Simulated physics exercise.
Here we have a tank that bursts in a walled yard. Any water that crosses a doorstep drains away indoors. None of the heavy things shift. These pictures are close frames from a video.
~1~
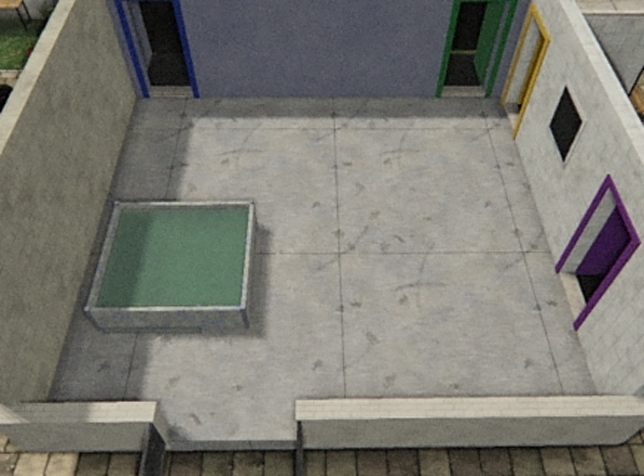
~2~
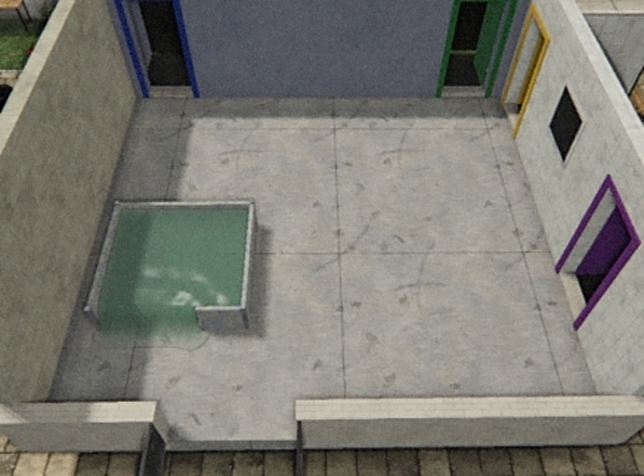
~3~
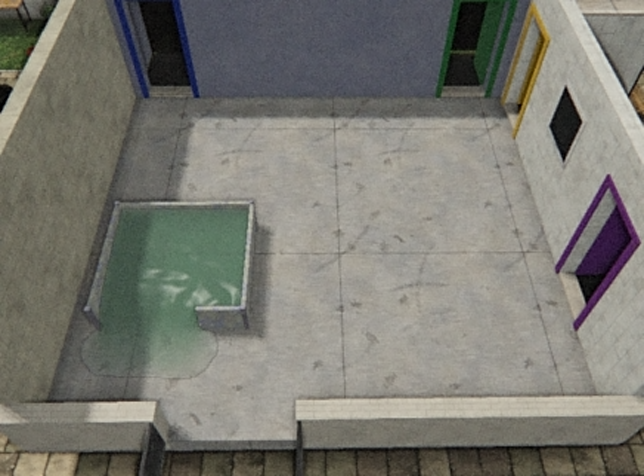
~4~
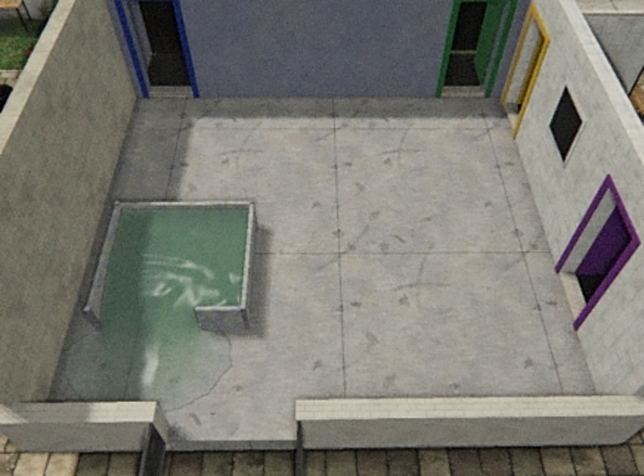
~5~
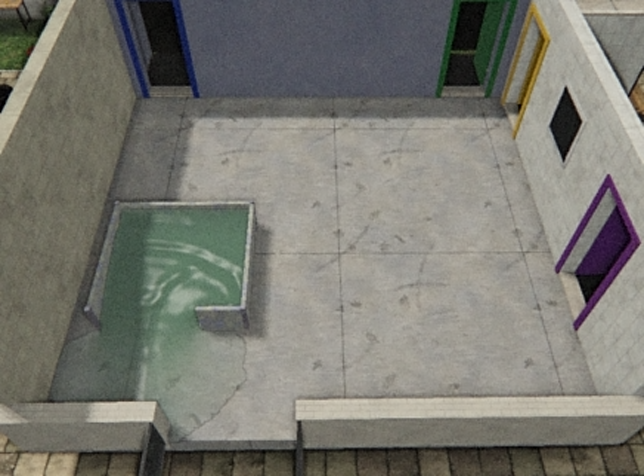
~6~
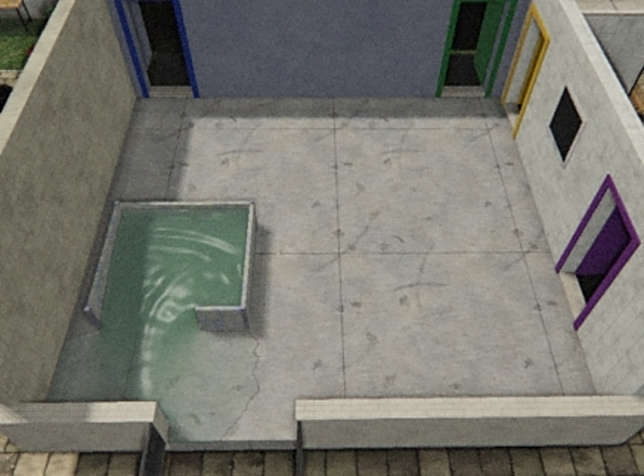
Green water poured out through a gap in the front wall of a low square tank in a walled concrete yard, then spread across the floor toward the viewer while pale ripples curved inside the tank.
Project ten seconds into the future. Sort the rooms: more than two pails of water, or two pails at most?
Purple door - two pails at most; yellow door - two pails at most; blue door - two pails at most; green door - two pails at most.
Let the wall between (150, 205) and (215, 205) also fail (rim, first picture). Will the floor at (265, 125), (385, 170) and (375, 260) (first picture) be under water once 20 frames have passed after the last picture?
In the order you gave them, I get drenched, still bare, still bare.
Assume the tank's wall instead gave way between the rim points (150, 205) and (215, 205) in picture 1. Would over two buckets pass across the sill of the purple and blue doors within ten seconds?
The purple door ends up below and the blue door ends up above.
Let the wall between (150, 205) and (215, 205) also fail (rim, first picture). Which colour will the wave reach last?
The purple one is last in line.
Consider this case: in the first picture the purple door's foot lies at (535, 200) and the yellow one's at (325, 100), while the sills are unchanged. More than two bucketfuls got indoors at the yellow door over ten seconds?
Yellow is not flooded.
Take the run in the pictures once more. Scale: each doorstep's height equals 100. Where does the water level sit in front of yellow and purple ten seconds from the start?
About 20 and 100 %.
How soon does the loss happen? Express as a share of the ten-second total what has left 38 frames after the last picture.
Near 75 in a hundred.
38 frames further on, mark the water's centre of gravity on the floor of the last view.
Near pixel (227, 289).
A moment on, water covers 10 % of the floor; the purple door not reached, the yellow door not reached, the blue door not reached, the green door not reached.
Next, water covers 10 % of the floor; the purple door not reached, the yellow door not reached, the blue door not reached, the green door not reached.
Then, water covers 25 % of the floor; the purple door not reached, the yellow door not reached, the blue door not reached, the green door not reached.
Later, water covers 45 % of the floor; the purple door wet at the sill, nothing in, the yellow door not reached, the blue door under two buckets in, the green door not reached.
In the end, water covers 65 % of the floor; the purple door under two buckets in, the yellow door wet at the sill, nothing in, the blue door under two buckets in, the green door not reached.
